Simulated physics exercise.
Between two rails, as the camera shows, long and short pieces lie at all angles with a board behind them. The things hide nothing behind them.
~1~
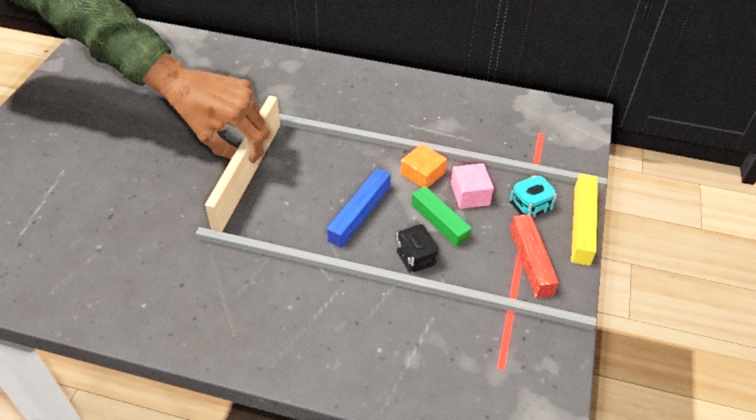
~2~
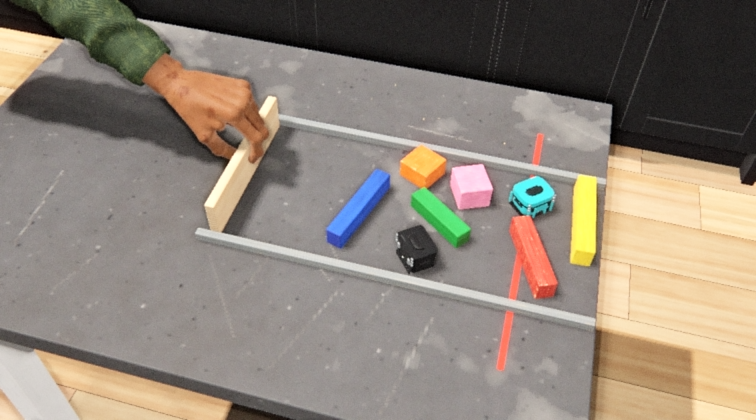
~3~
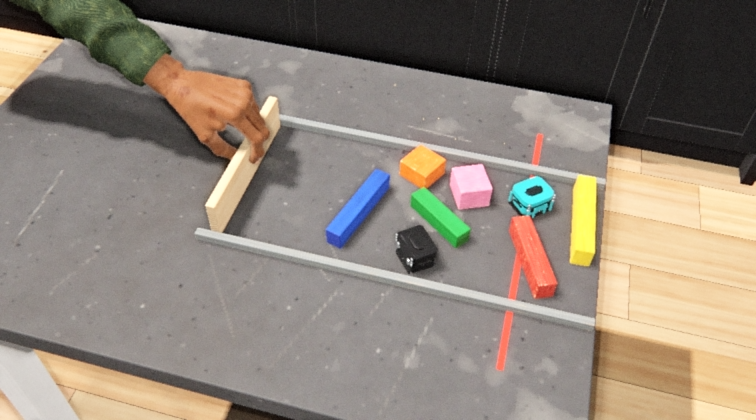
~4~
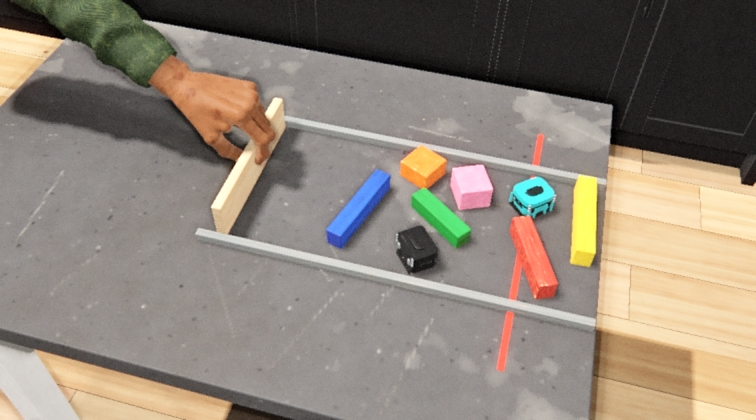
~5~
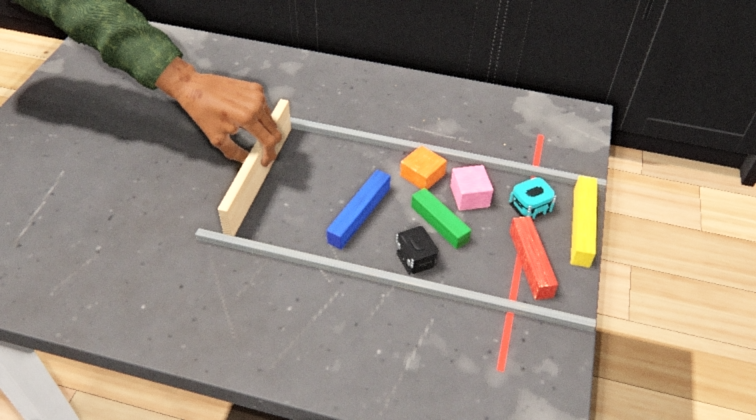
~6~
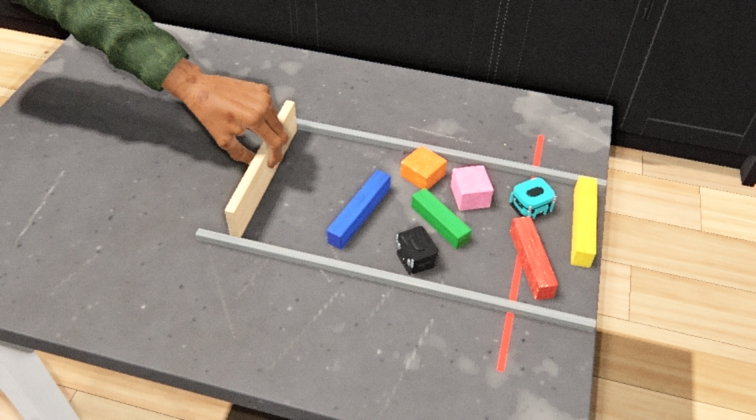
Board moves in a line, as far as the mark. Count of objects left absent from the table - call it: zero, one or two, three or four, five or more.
My call is one or two.
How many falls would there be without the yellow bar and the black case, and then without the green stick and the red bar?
First try: 1 fallen; other try: 1.
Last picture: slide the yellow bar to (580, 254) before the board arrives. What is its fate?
Here the yellow bar departs.
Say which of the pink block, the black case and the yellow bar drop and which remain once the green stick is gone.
I'd say the pink block stays where it is, the black case stays where it is, and the yellow bar ends up down.
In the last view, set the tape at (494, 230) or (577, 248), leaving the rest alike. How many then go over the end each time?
Taking the two tries in order, the numbers are 0 and 6.
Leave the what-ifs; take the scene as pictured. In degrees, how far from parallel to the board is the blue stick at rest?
About 0 degrees.
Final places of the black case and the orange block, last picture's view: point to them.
Close to (549, 290); the other close to (550, 188).
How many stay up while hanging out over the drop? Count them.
1.
A little later, none off yet; yellow bar at rest near (584, 220); red bar at rest near (533, 257); turquoise case at rest near (532, 199).
Next, none off yet; yellow bar at rest near (584, 220); red bar at rest near (533, 257); turquoise case moving near (538, 201).
When it is over, the number that fall off is one or two; down, turquoise case and yellow bar.
